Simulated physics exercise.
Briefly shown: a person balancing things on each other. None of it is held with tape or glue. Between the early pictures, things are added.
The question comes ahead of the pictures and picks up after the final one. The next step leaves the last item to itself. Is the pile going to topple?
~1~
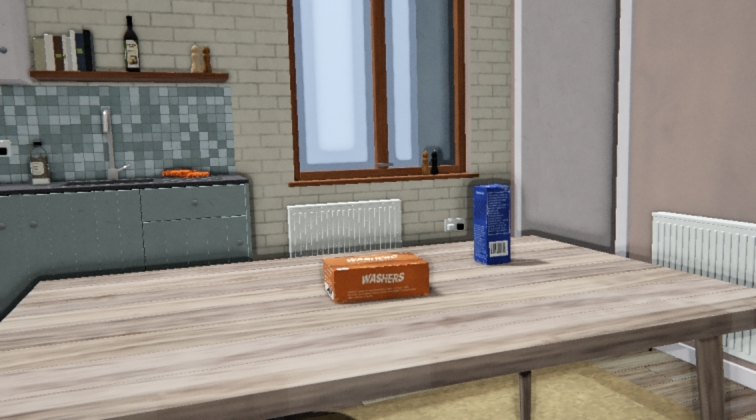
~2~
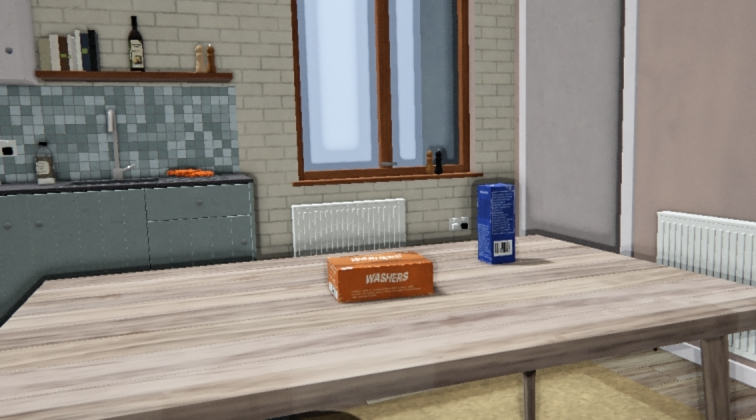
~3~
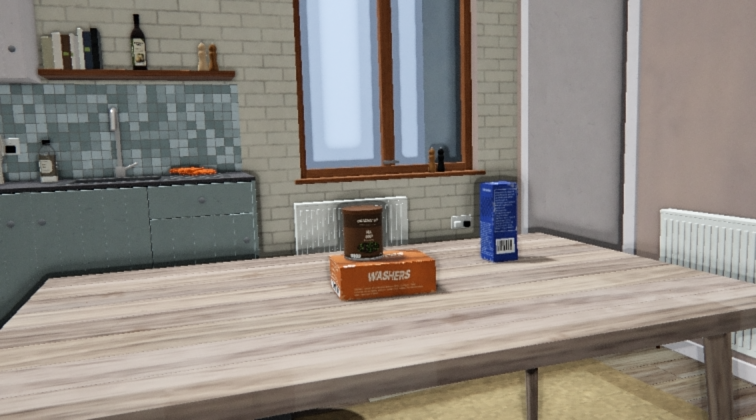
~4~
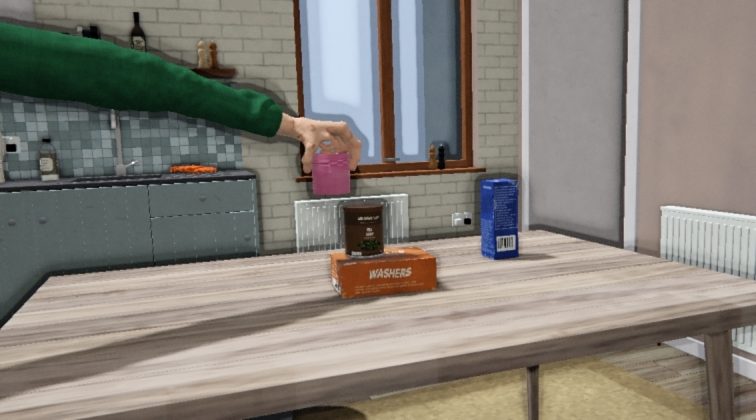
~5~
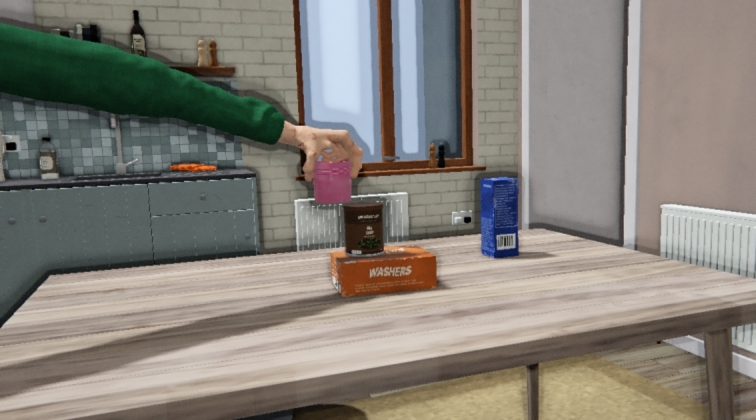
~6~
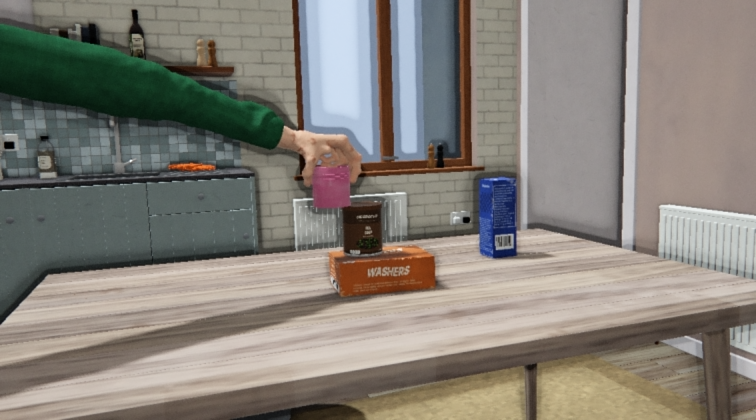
Yes, it topples.
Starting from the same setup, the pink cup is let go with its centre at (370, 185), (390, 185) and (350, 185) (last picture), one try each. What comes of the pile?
First try: It keeps its balance; second try: It gives way; third try: It holds.
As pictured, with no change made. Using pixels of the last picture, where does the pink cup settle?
Somewhere around (306, 271) in the last picture.
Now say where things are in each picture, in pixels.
In the first picture, the last thing is not in view yet; orange box (375, 276).
In the second picture, the last thing is not in view yet.
In the third picture, the last thing is not in view yet; blue carton (499, 221).
In the fourth picture, still above its spot; pink cup (331, 173); orange box (382, 271).
In the fifth picture, still above its spot; pink cup (332, 181); brown tin (364, 229).
In the sixth picture, in place under the hand; pink cup (331, 186); blue carton (498, 217).
Then, 0.30 s after the last picture, pink cup now fallen.
Then, 0.40 s after the last picture, things are still on the move.
Then, 1.50 s after the last picture, nothing new.
At rest, fallen, pink cup; the other 3 in place. Seen from the same camera at the end, pink cup near (306, 271). The pile comes apart.
